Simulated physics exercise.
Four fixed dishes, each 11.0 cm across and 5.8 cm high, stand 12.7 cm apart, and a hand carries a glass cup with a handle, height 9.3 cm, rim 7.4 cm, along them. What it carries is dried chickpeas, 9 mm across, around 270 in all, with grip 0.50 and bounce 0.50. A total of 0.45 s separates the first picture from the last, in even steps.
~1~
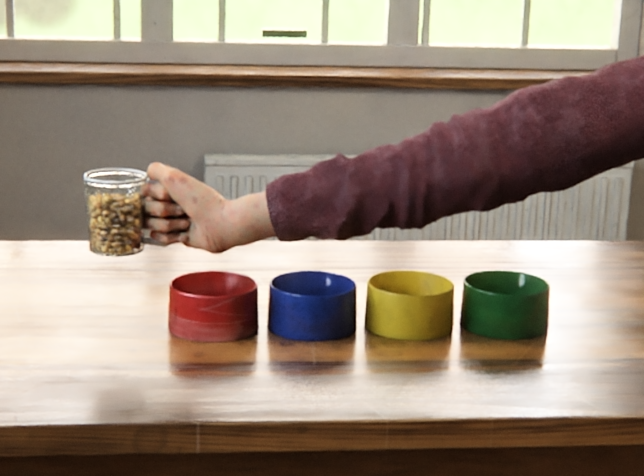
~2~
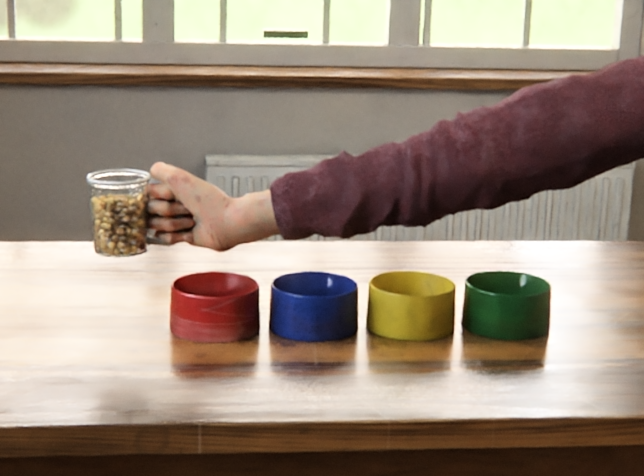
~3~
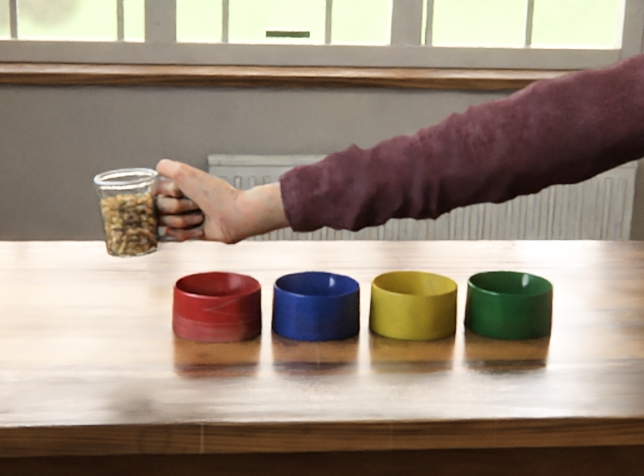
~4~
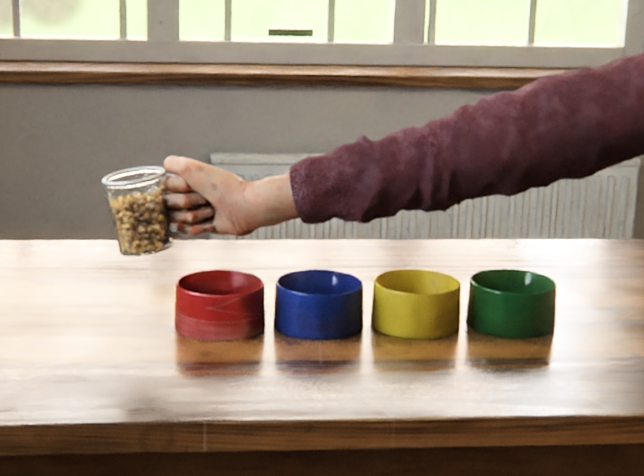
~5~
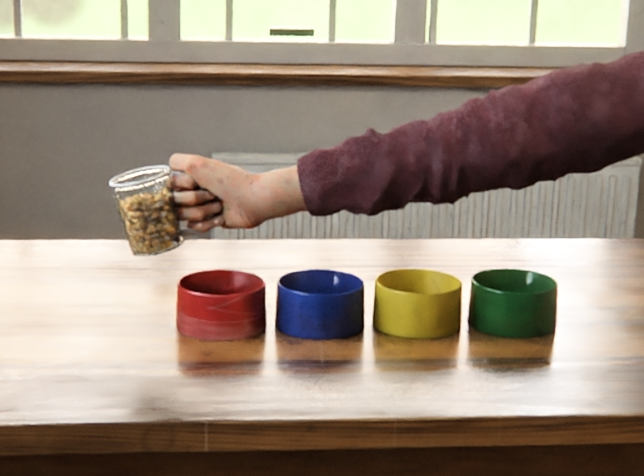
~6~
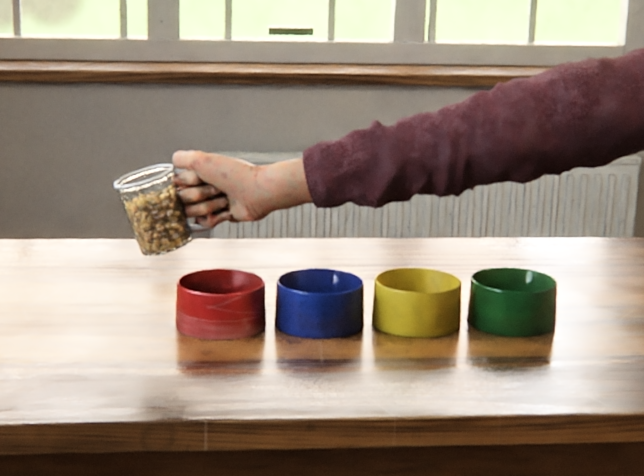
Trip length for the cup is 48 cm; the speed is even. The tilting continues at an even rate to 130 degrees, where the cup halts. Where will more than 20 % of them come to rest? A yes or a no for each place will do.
Red - no; blue - yes; green - no; yellow - no; counter - no.
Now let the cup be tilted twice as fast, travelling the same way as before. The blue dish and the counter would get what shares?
That gives blue 0 with 10 for the counter.
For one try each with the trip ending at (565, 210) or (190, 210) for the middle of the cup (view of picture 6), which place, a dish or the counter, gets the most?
On the first run most goes to blue, and on the second to counter.
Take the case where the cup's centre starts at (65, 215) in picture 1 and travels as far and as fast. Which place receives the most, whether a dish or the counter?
Result - top receiver is red.
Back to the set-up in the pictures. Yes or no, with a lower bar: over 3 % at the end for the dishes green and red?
Note - green negative, red affirmative.
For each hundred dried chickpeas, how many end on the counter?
Estimate: Around 15 %.
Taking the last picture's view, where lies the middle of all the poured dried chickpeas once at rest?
Resting centre estimate: Around (306, 312).
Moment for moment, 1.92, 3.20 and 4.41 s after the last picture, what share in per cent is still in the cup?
One after the other: 90, 0, 0 in a hundred.
Then, 1.92 s after the last picture, tilt 105 degrees; cup holds 90 %, red 5 %.
Then, 3.20 s after the last picture, tilt 130 degrees; cup holds 0 %, red 10 %, blue 80 %.
Then, 4.41 s after the last picture, tilt 130 degrees; cup holds 0 %, red 10 %, blue 80 %.
In the end, red 10 %, blue 80 %, green 0 %, yellow 0 %, counter 15 %.
